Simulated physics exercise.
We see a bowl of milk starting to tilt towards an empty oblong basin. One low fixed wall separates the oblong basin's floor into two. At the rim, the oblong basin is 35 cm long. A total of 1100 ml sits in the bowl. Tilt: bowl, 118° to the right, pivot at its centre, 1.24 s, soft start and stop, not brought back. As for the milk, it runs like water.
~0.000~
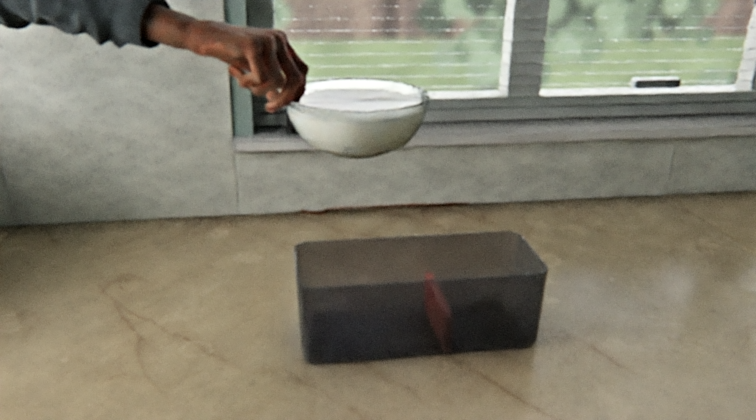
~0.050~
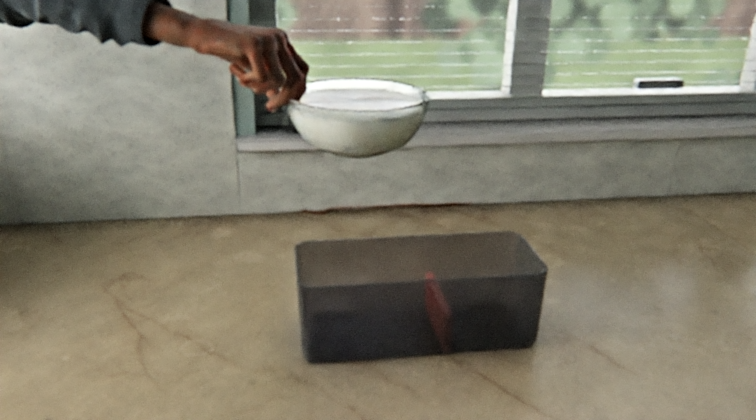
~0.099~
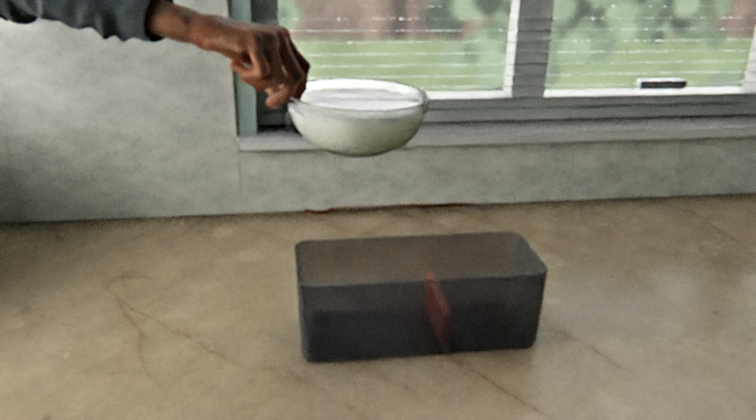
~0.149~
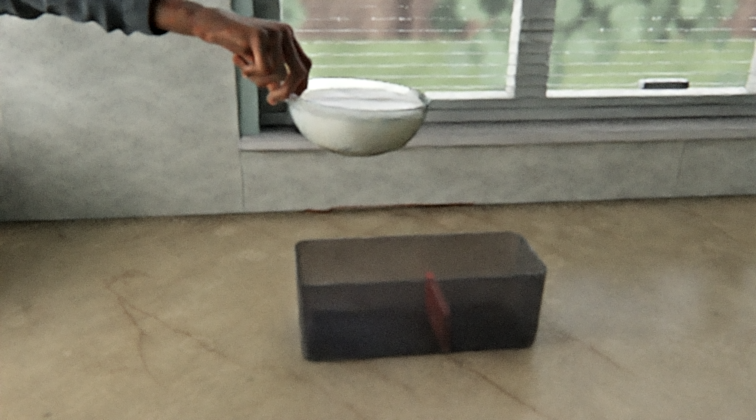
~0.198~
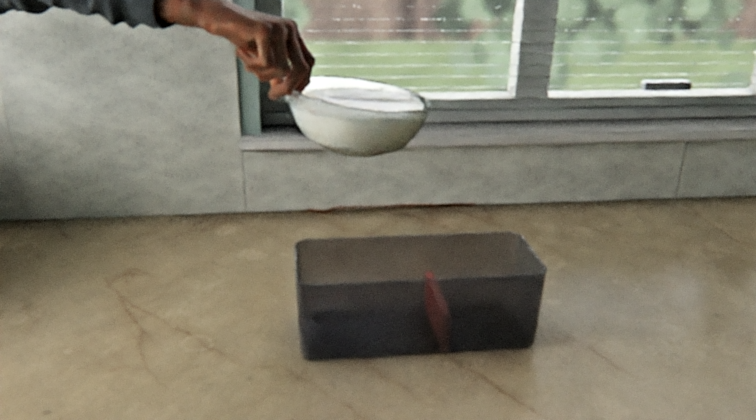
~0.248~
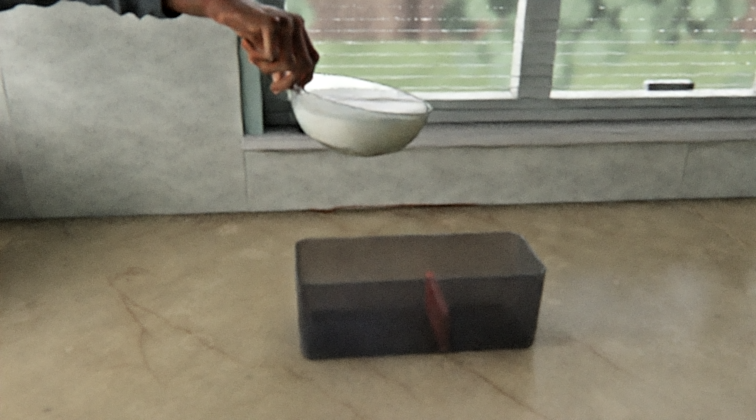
On a mottled tan countertop before a pale wall and a window with blinds and blurred greenery outside, the view looks slightly down from the front. A dark-sleeved arm reaches in from the upper left, its hand holding a clear bowl of white milk above an empty, see-through dark grey oblong basin with a red upright divider. The bowl hangs level, then slowly leans a little to the right as the hand shifts slightly.
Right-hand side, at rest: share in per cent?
73 per cent.
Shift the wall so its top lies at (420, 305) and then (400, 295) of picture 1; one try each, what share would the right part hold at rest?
First 75, then 85 per cent.
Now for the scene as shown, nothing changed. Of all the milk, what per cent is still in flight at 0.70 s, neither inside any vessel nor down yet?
Near 50 per cent at that moment.
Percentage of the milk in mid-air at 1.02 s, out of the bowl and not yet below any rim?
About 5 per cent.
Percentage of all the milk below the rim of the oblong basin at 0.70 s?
About 20%.
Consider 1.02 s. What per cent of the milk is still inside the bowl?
I'd estimate some 0 per cent.
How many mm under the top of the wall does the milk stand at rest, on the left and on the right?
Left 52 mm, right 14 mm.
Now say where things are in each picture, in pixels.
It leans 0°; its right rim is at (427, 94); the milk meets the walls at (289, 103) and (422, 100); the oblong basin's rim runs from (296, 265) to (533, 251); the wall's top is at (439, 294), in the first picture.
It leans 0°; its right rim is at (427, 94); the milk meets the walls at (289, 102) and (423, 100), in the second picture.
It leans 2°; its right rim is at (427, 96); the milk meets the walls at (290, 101) and (423, 101), in the third picture.
It leans 4°; its right rim is at (427, 98); the milk meets the walls at (291, 100) and (423, 102), in the fourth picture.
It leans 7°; its right rim is at (428, 102); the milk meets the walls at (292, 99) and (425, 103), in the fifth picture.
It leans 11°; its right rim is at (428, 107); the milk meets the walls at (294, 99) and (427, 104), in the sixth picture.
By 0.70 s the tilt is 70° and 29 per cent is still to pour, 1 is left of the wall and 19 right of it.
By 1.02 s the tilt is 109° and 0 per cent is still to pour, 16 is left of the wall and 72 right of it.
By 1.37 s the tilt is 118° and 0 per cent is still to pour, 19 is left of the wall and 73 right of it.
By 1.74 s the tilt is 118° and 0 per cent is still to pour, 19 is left of the wall and 73 right of it.
At rest 19 per cent lies left of the wall, 73 right of it and 8 outside.
